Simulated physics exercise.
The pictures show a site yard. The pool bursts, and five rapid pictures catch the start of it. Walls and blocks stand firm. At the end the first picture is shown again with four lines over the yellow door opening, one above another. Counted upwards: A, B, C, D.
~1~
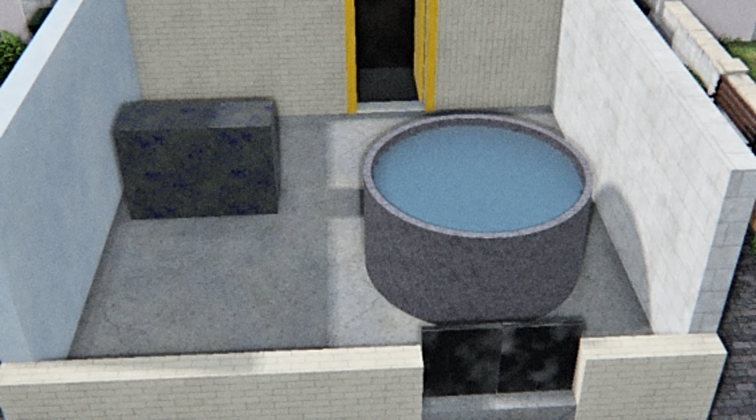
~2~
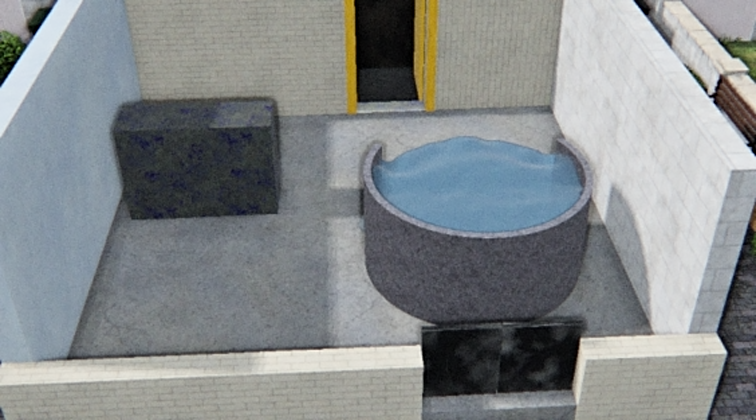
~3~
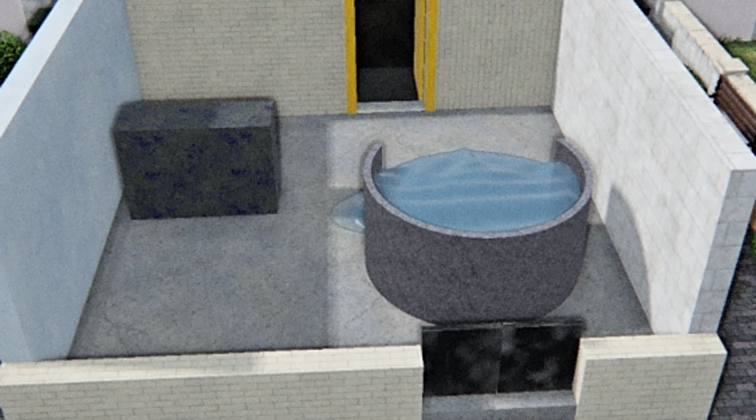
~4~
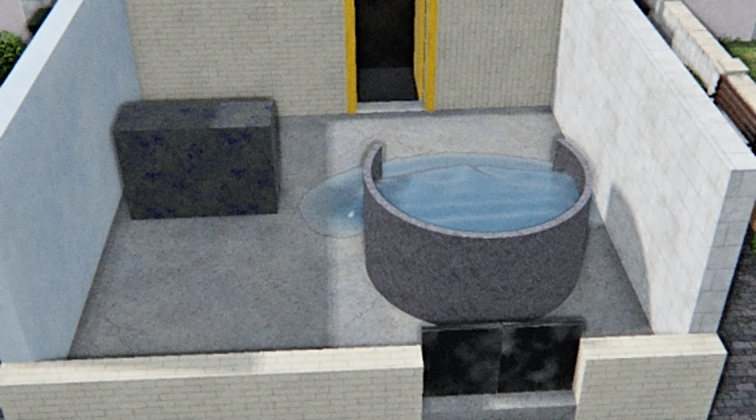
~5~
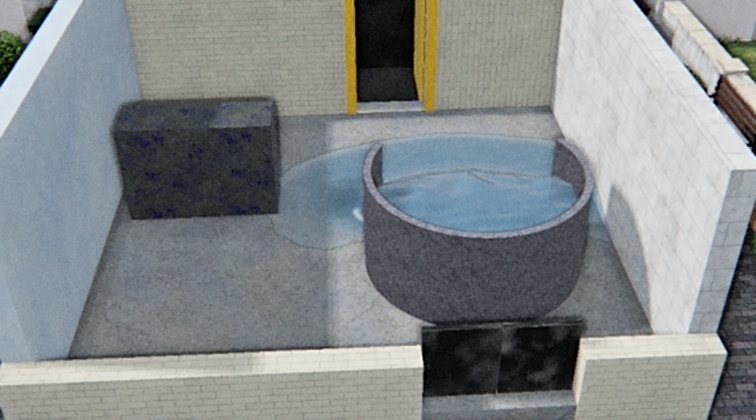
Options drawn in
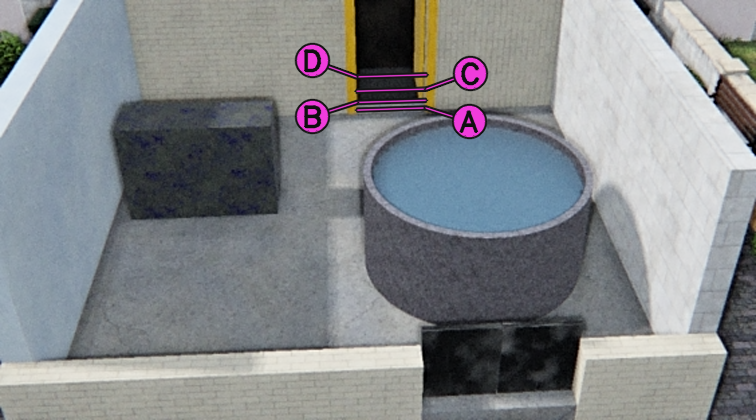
Water in a round grey pool surges as the back part of the wall disappears, then flows out behind it and spreads across the walled yard's floor to the left, toward a dark block, while the pool's level sinks.
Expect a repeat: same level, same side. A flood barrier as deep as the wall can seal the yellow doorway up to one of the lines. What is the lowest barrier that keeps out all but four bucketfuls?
D is the one.
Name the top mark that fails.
The answer is C.
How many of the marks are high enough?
One of the four.
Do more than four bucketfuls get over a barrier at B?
Yes.
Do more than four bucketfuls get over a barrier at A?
Yes.
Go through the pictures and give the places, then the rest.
Water in the pool at rest, its middle at (477, 177); foot of the yellow doorway at (391, 112); shut gate at (500, 337).
Water covers 3 % of the ground, its front hidden from here.
Water covers 8 % of the ground and shows as far out as (340, 217).
Water covers 16 % of the ground and shows as far out as (307, 203).
Water covers 25 % of the ground and shows as far out as (279, 212).
On the marked copy, A at (391, 109); B at (391, 101); C at (391, 90); D at (391, 75); from the bottom up A, B, C, D.
With A, dozens of bucketfuls pour in.
With B, dozens of bucketfuls pour in.
With C, about 11 bucketfuls get in.
With D, a splash gets over, under a bucket.
